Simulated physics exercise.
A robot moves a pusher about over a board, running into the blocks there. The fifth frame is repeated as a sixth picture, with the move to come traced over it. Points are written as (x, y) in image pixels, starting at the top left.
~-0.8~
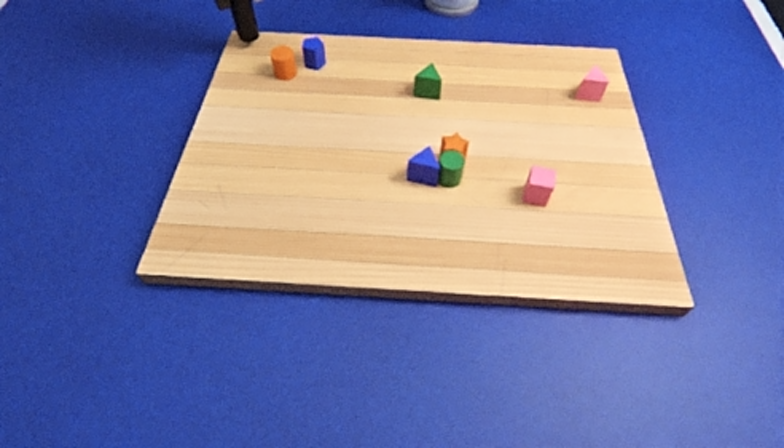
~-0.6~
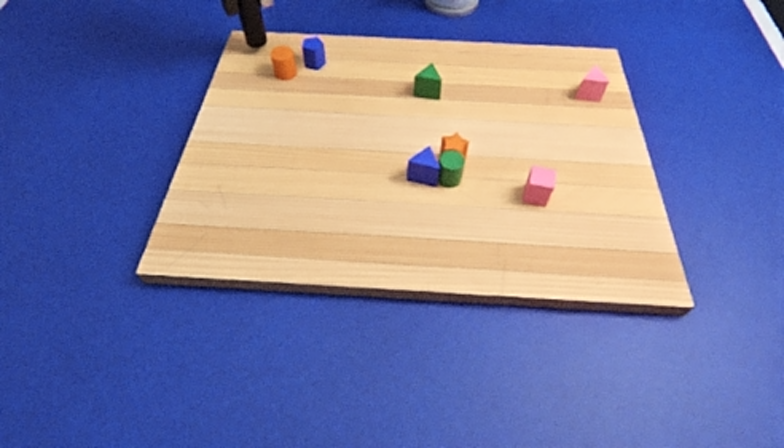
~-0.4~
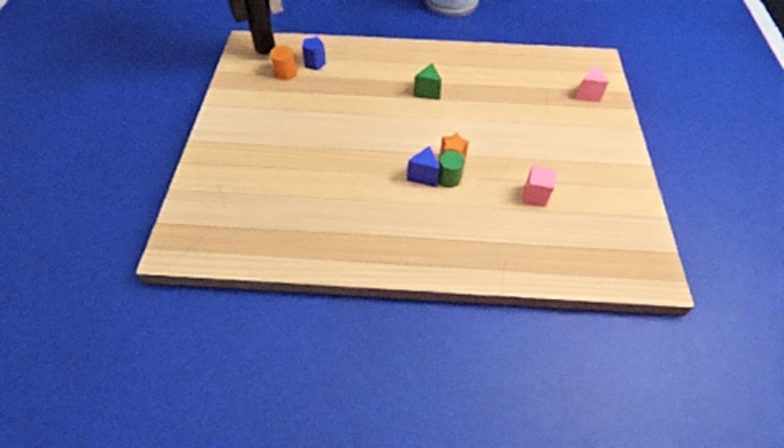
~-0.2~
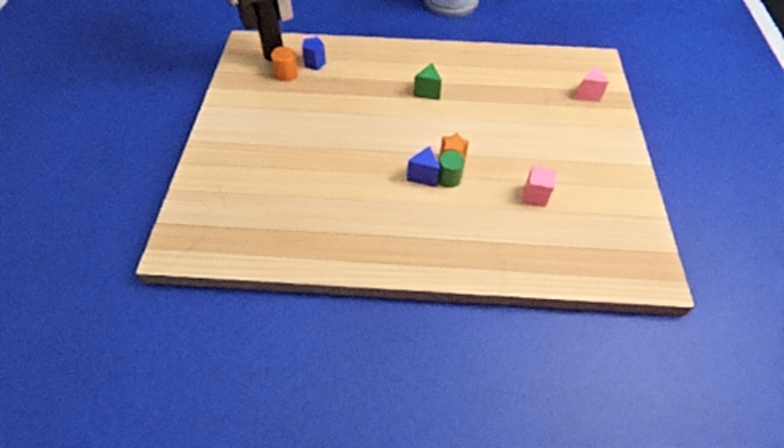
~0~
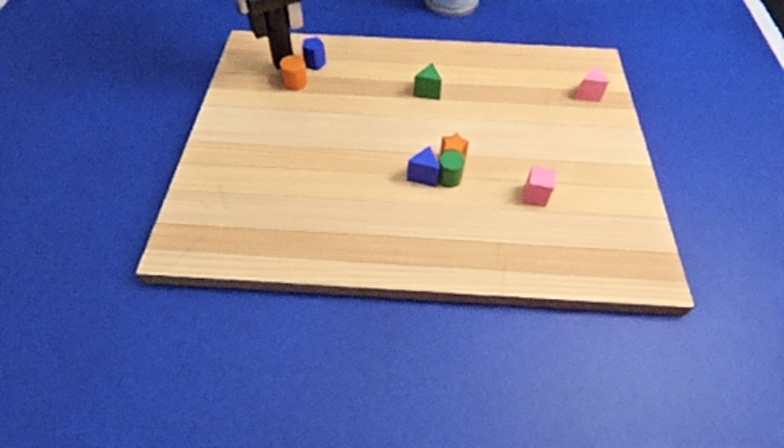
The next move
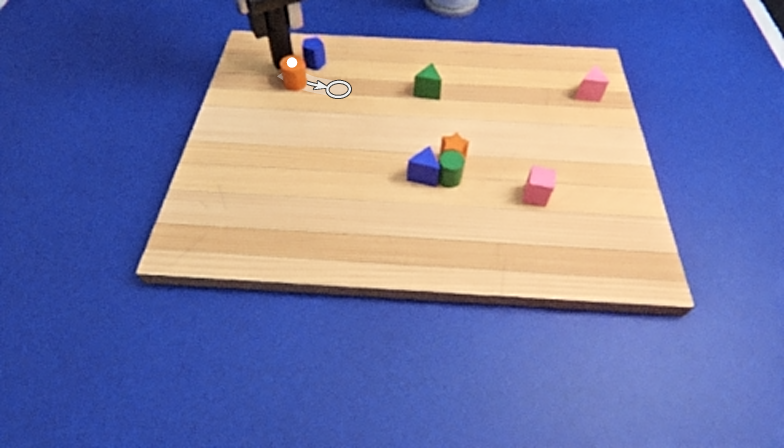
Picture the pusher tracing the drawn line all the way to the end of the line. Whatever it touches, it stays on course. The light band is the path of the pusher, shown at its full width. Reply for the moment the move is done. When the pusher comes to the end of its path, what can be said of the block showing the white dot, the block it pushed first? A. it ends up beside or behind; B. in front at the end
I'll go with A - it ends up beside or behind.
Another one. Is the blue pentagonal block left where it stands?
I expect so.
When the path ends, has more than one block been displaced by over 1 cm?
Short answer: No.
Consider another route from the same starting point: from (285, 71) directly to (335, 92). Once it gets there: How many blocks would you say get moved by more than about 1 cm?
The number is one.
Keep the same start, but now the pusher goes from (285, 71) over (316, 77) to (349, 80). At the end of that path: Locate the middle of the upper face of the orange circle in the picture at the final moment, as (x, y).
Near (305, 71).
Path on the board, from (285, 71) by way of (309, 83) to (339, 89); the dot is on the orange circle.
The first path, step by step. One third of the way, pusher (299, 72); orange circle (303, 73).
Two thirds of the way, pusher (318, 78); orange circle (311, 80).
At the end, pusher (338, 82); orange circle (311, 81); blue pentagonal block in place.
